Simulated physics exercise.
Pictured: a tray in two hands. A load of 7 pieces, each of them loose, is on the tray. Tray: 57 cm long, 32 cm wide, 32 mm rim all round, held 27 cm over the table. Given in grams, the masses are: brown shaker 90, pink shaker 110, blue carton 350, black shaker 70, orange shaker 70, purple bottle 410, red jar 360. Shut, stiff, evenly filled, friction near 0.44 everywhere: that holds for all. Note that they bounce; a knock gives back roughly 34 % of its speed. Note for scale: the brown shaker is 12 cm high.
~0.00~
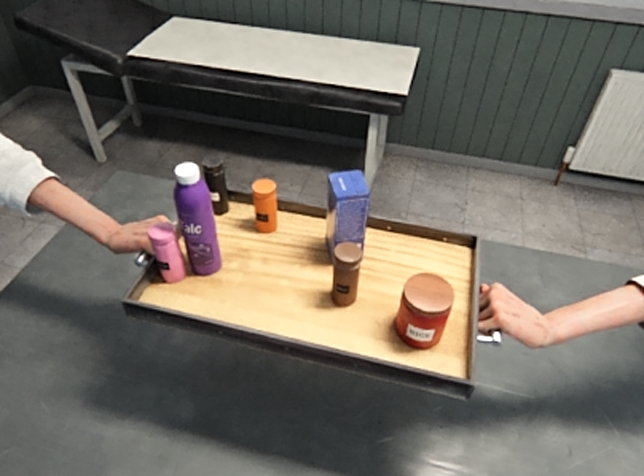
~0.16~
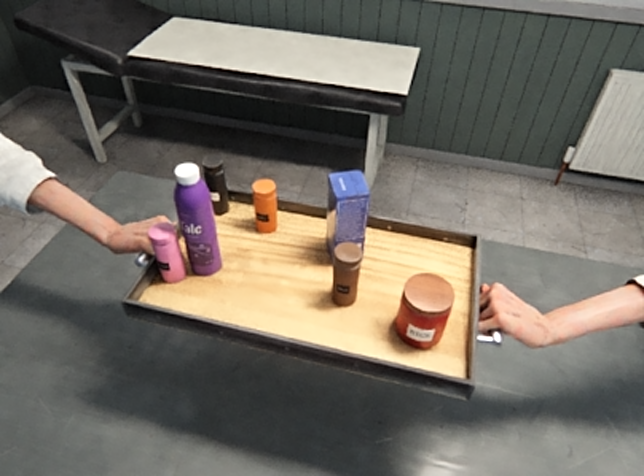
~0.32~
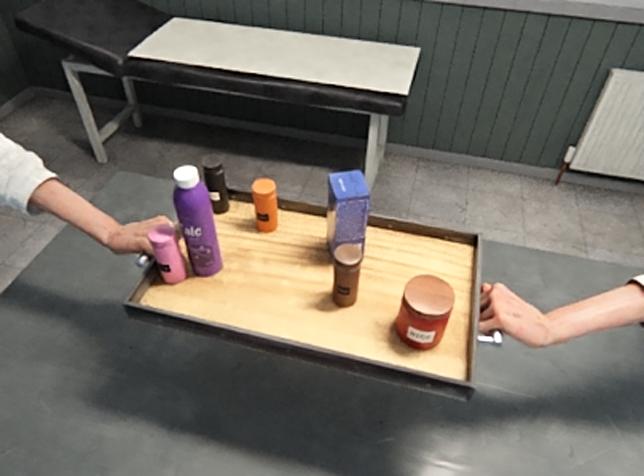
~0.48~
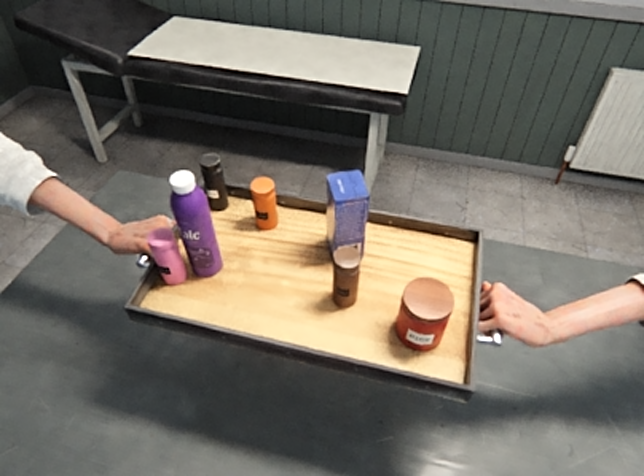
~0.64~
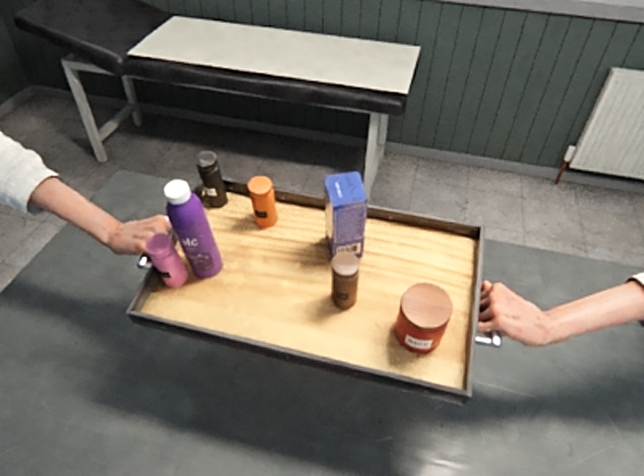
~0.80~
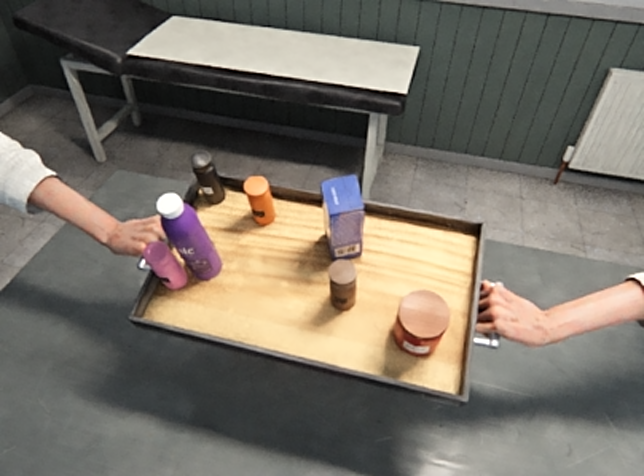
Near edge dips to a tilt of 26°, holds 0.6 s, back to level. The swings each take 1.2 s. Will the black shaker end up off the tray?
The tray keeps it.
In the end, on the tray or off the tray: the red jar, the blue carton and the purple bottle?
Observed: Red jar remains in bounds; blue carton exits its support; purple bottle exits its support.
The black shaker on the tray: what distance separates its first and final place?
Roughly 23 cm.
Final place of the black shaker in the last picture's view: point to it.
Near (173, 281).
By 1.30 s, tray tilted 26°, near edge down; purple bottle now off the tray; black shaker on its side near (185, 251); brown shaker rocked 73° off its seat.
By 1.70 s, tray tilted 26°, near edge down; pink shaker now off the tray; black shaker on its side near (178, 296); orange shaker on its side.
By 2.60 s, tray tilted 9°, near edge down; blue carton now off the tray; black shaker on its side near (174, 287); orange shaker on its side.
When it is over (5.5 s), off the tray, pink shaker, blue carton and purple bottle; lying over on the tray, brown shaker, black shaker and orange shaker; not toppled but over 5 cm from the start, red jar. End places, in pixels of the last picture, black shaker near (172, 281).
